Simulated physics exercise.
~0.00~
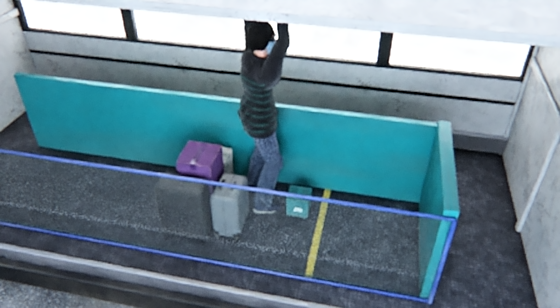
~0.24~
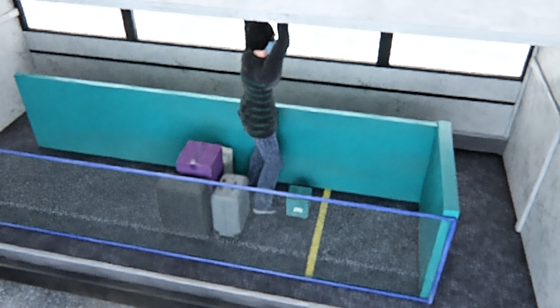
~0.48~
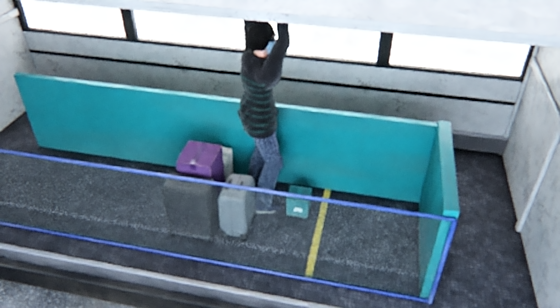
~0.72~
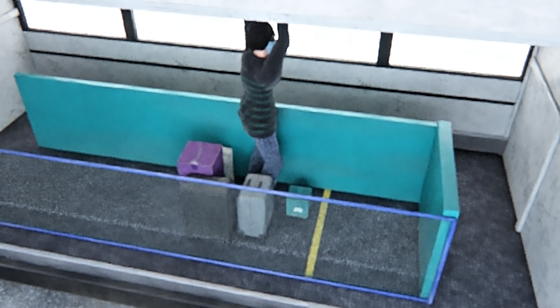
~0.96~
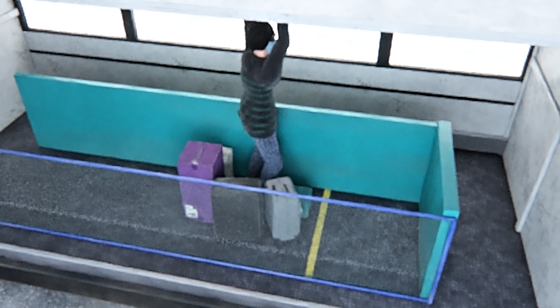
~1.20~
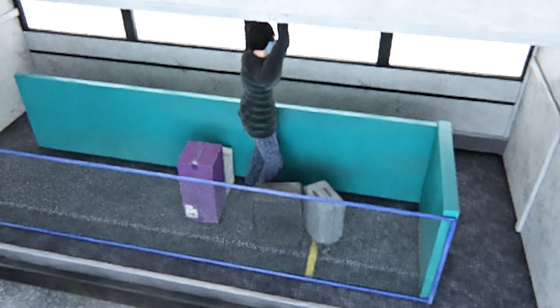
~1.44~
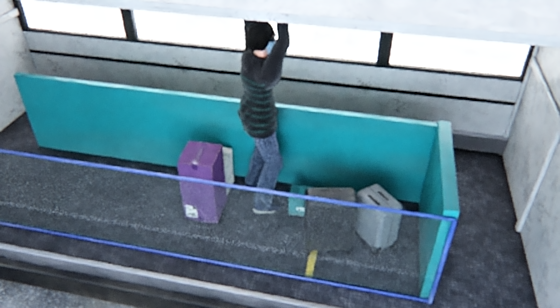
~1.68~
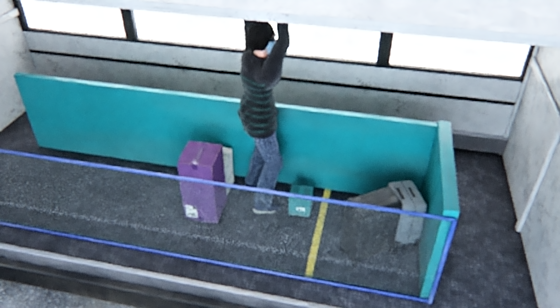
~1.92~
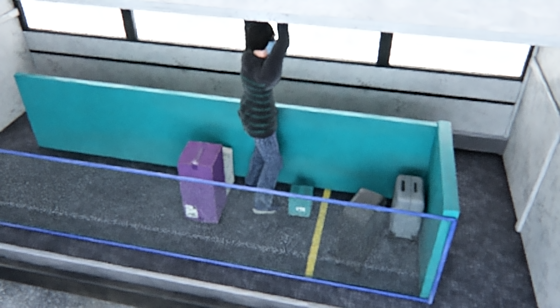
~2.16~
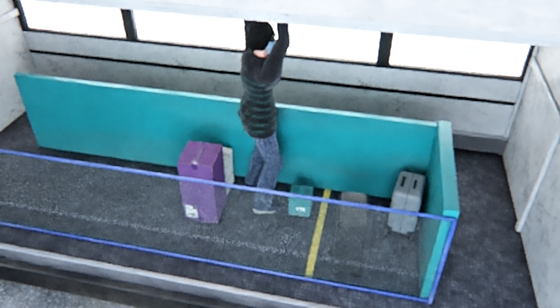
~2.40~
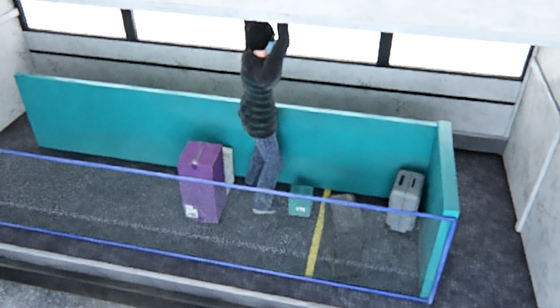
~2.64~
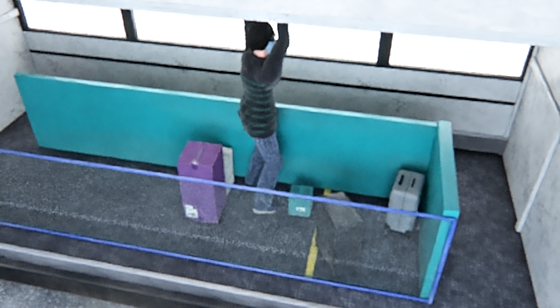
The clip shows a passenger holding a rail in a tram bay as a grey case and a larger dark case roll right across a yellow line, then the dark one drifts back slightly; both rest beyond it, while the purple bag and teal tub stay short.
